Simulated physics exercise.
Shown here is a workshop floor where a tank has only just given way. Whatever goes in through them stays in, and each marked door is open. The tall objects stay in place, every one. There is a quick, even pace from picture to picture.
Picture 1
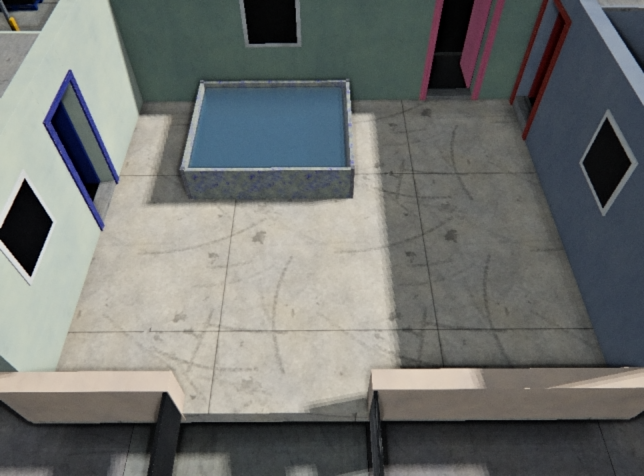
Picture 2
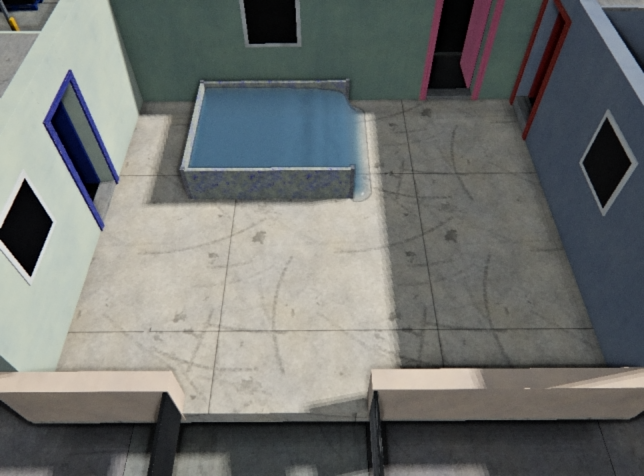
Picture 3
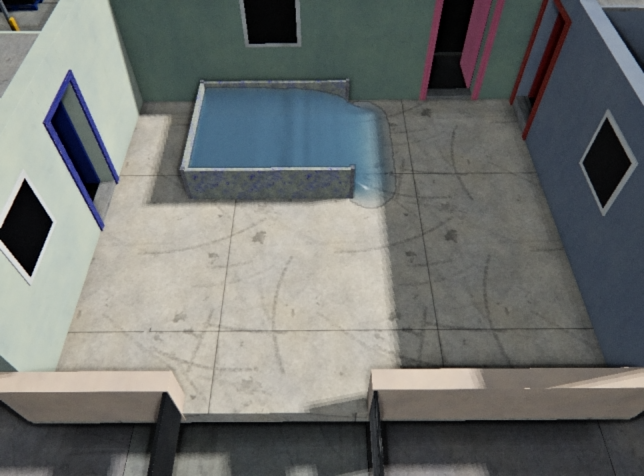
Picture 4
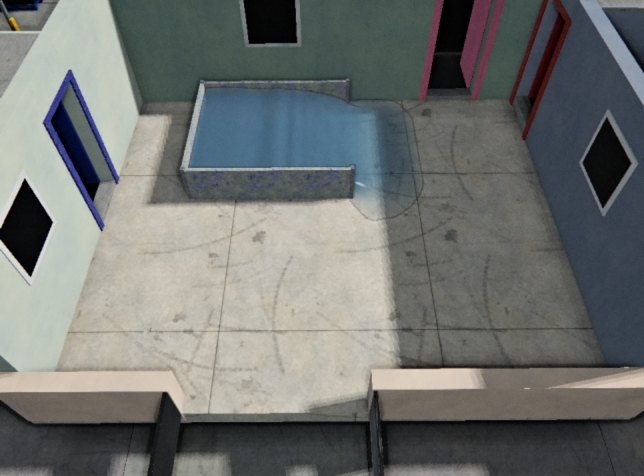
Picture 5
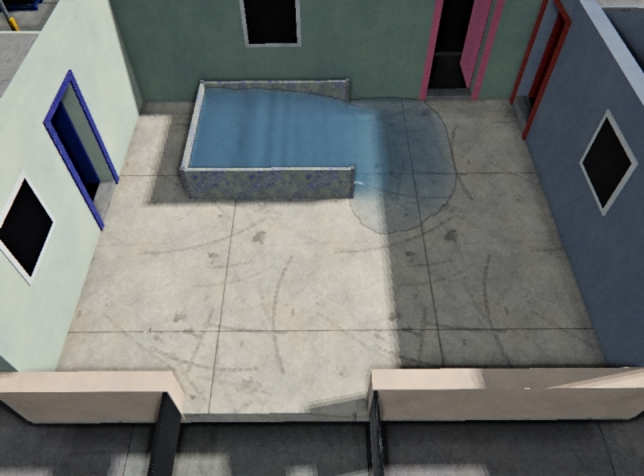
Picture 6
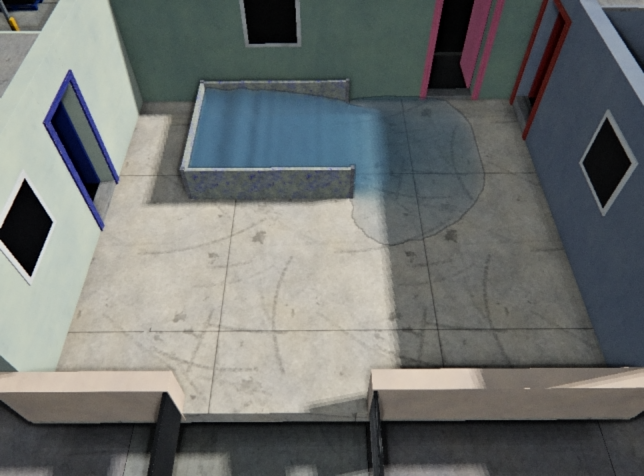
Blue water pours through the open right side of a raised tank and spreads across the concrete floor.
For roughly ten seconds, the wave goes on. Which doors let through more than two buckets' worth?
Outcome: The blue door is going to be at or under the line; the pink door is going to be over the line; the red door is going to be over the line.
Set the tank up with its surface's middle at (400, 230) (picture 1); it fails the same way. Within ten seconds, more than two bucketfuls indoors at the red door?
Then: Red door is under.
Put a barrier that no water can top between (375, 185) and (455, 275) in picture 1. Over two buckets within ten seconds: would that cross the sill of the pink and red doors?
I'd say the pink door tops the limit and the red door tops the limit.
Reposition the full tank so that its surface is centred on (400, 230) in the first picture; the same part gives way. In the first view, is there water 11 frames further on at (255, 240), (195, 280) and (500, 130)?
So, in the order given, I'd say unaffected, unaffected, soaked through.
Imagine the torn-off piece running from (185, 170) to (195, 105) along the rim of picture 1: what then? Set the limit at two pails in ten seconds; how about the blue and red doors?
Well, blue door gets past it and red door stays beneath it.
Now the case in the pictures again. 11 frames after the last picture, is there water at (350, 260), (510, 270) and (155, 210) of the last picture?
Taking them as listed, they are spared, waterlogged and spared.
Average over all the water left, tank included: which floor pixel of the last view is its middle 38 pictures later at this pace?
Somewhere around (408, 219) in the last view.
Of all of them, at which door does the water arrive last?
The blue one.
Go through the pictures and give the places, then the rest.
The first picture shows still water in the open tank at (272, 126).
In the second picture, the front is at a hidden place, out from the gap at (347, 143).
In the third picture, the front is at (364, 103), out from the gap at (347, 144).
In the fourth picture, the front is at (389, 101), out from the gap at (347, 144).
In the fifth picture, the front is at (420, 103), out from the gap at (347, 145).
In the sixth picture, the front is at (456, 113), out from the gap at (347, 145).
A moment on, water covers 30 % of the floor; the blue door not reached, the pink door wet at the sill, nothing in, the red door wet at the sill, nothing in.
Next, water covers 35 % of the floor; the blue door not reached, the pink door under two buckets in, the red door over two buckets in.
Then, water covers 40 % of the floor; the blue door not reached, the pink door over two buckets in, the red door far over two buckets in.
Later, water covers 70 % of the floor; the blue door not reached, the pink door far over two buckets in, the red door far over two buckets in.
In the end, water covers 95 % of the floor; the blue door wet at the sill, nothing in, the pink door far over two buckets in, the red door far over two buckets in.
